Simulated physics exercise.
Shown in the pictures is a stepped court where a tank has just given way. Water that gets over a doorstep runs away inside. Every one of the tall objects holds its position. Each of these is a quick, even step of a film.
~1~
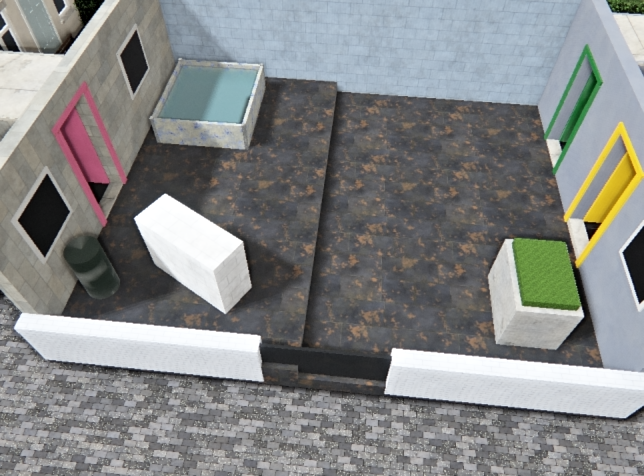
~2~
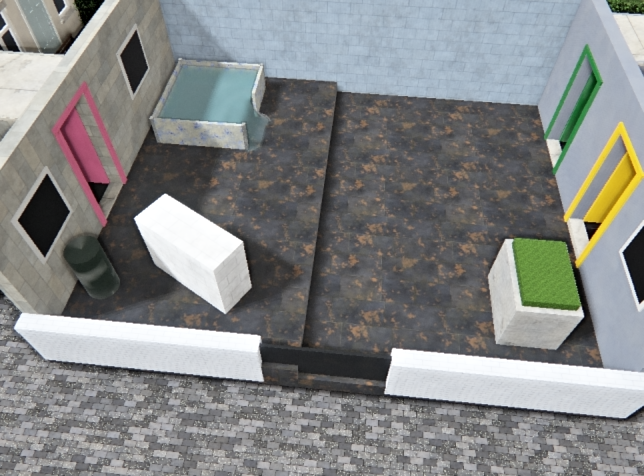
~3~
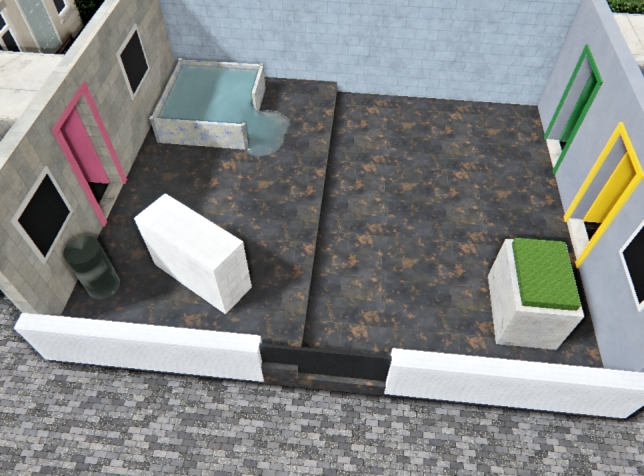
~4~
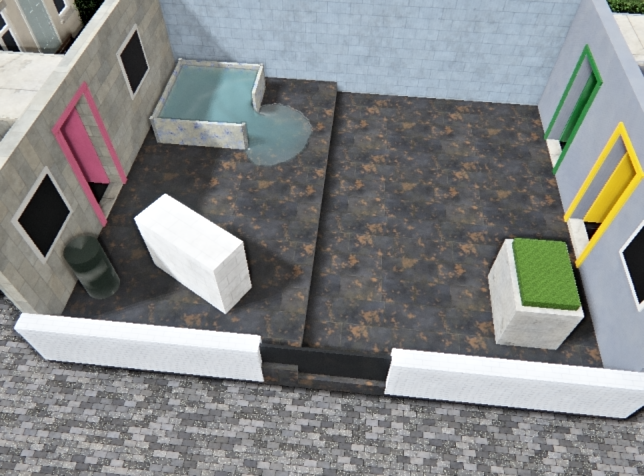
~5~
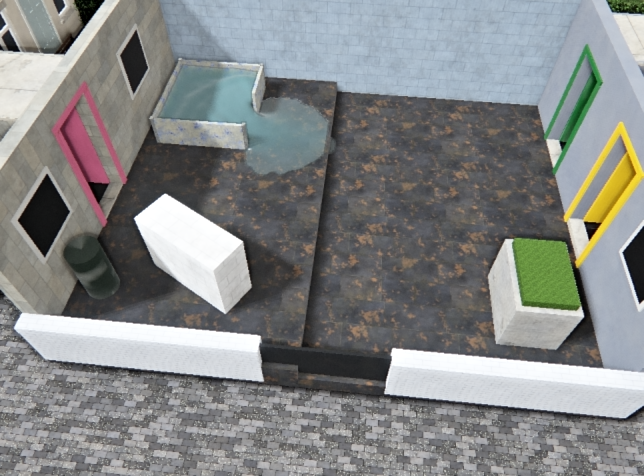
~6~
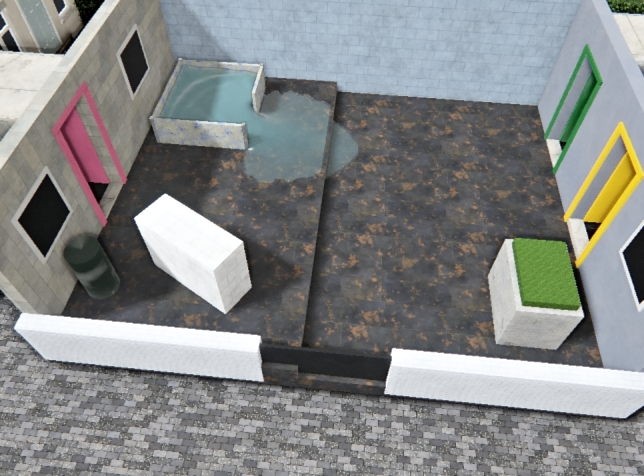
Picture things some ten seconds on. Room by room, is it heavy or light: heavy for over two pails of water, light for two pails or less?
Pink door - light; yellow door - light; green door - heavy.
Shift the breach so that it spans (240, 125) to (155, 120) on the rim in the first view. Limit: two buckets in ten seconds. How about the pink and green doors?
Result - pink overshoots, green undershoots.
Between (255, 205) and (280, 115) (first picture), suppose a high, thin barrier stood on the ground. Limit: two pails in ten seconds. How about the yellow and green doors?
The yellow one falls short; the green one falls short.
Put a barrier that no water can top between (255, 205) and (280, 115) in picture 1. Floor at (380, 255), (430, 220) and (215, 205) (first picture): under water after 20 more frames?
Outcome per location, in sequence: Unsoaked, unsoaked, soaking.
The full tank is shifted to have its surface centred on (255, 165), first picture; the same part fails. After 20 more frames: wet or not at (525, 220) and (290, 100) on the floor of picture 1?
Result: Inundated; spared.
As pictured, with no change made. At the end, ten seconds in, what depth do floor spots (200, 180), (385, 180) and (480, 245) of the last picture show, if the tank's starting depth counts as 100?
In that order: 0, 4 and 12 per cent.
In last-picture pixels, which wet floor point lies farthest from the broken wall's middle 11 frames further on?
Somewhere around (517, 175).
A moment on, water covers 20 % of the floor; the pink door not reached, the yellow door not reached, the green door not reached.
Next, water covers 40 % of the floor; the pink door not reached, the yellow door not reached, the green door not reached.
Then, water covers 60 % of the floor; the pink door not reached, the yellow door wet at the sill, nothing in, the green door under two buckets in.
Later, water covers 60 % of the floor; the pink door not reached, the yellow door wet at the sill, nothing in, the green door over two buckets in.
In the end, water covers 60 % of the floor; the pink door not reached, the yellow door wet at the sill, nothing in, the green door far over two buckets in.
